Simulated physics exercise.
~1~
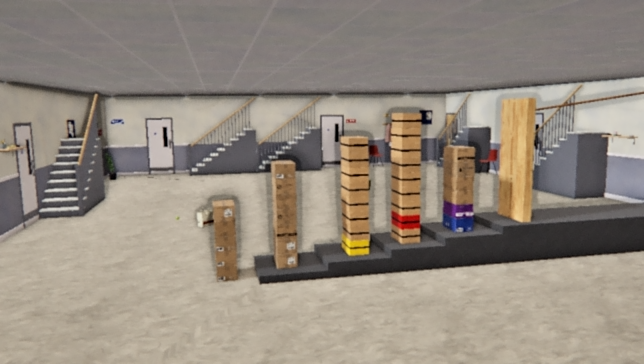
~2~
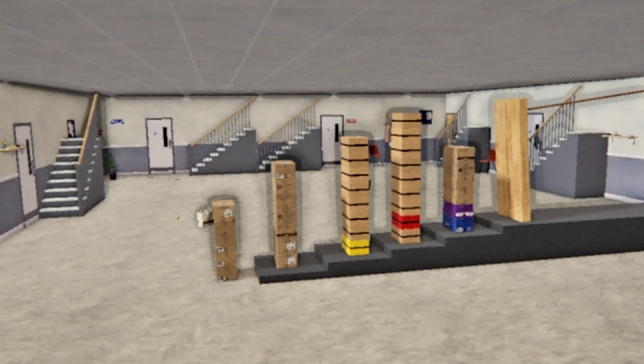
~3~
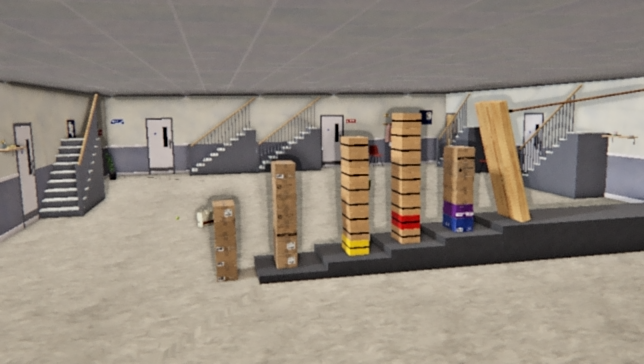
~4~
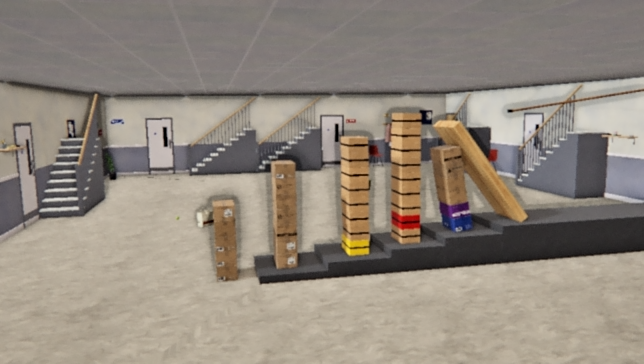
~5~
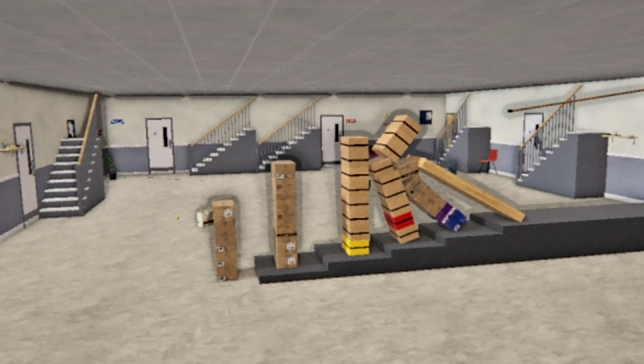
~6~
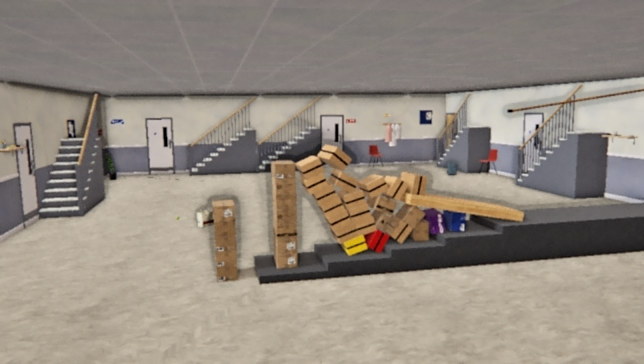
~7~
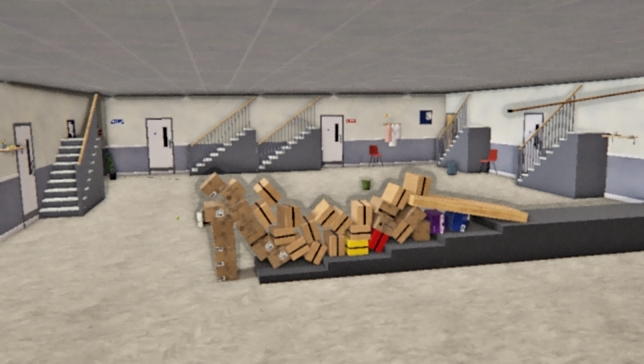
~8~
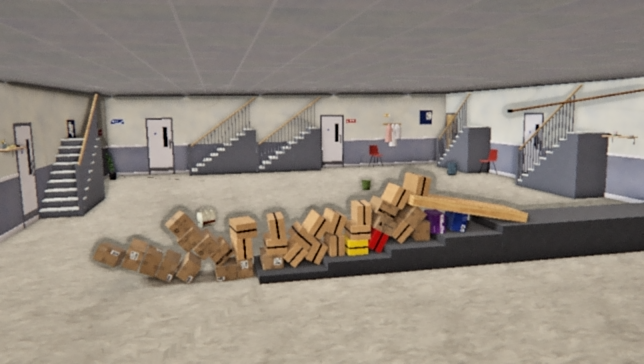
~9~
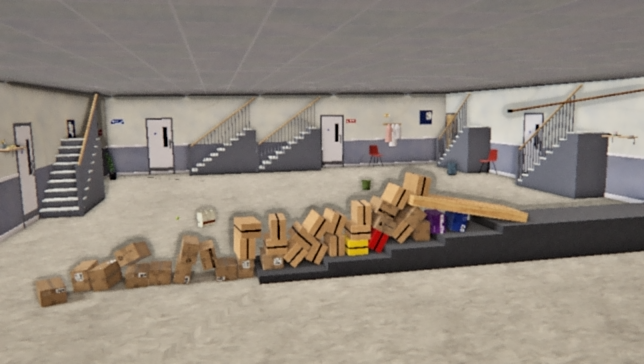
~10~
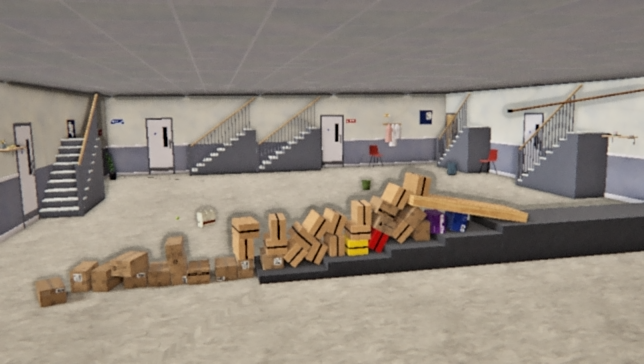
At the start, a tall wooden board stands on the highest step at the right, with five separate stacks of brown cartons descending to the left, some marked with yellow, red, purple and blue. A pole moves left near the board's top, and the board tips left onto the nearest stack. That stack topples into the tall one with the red carton, which buckles and knocks over the yellow-marked stack. The collapse continues leftward through the last two stacks, spilling cartons onto the floor. Finally, the board lies slanted over a jumbled row, the red carton fallen among them.
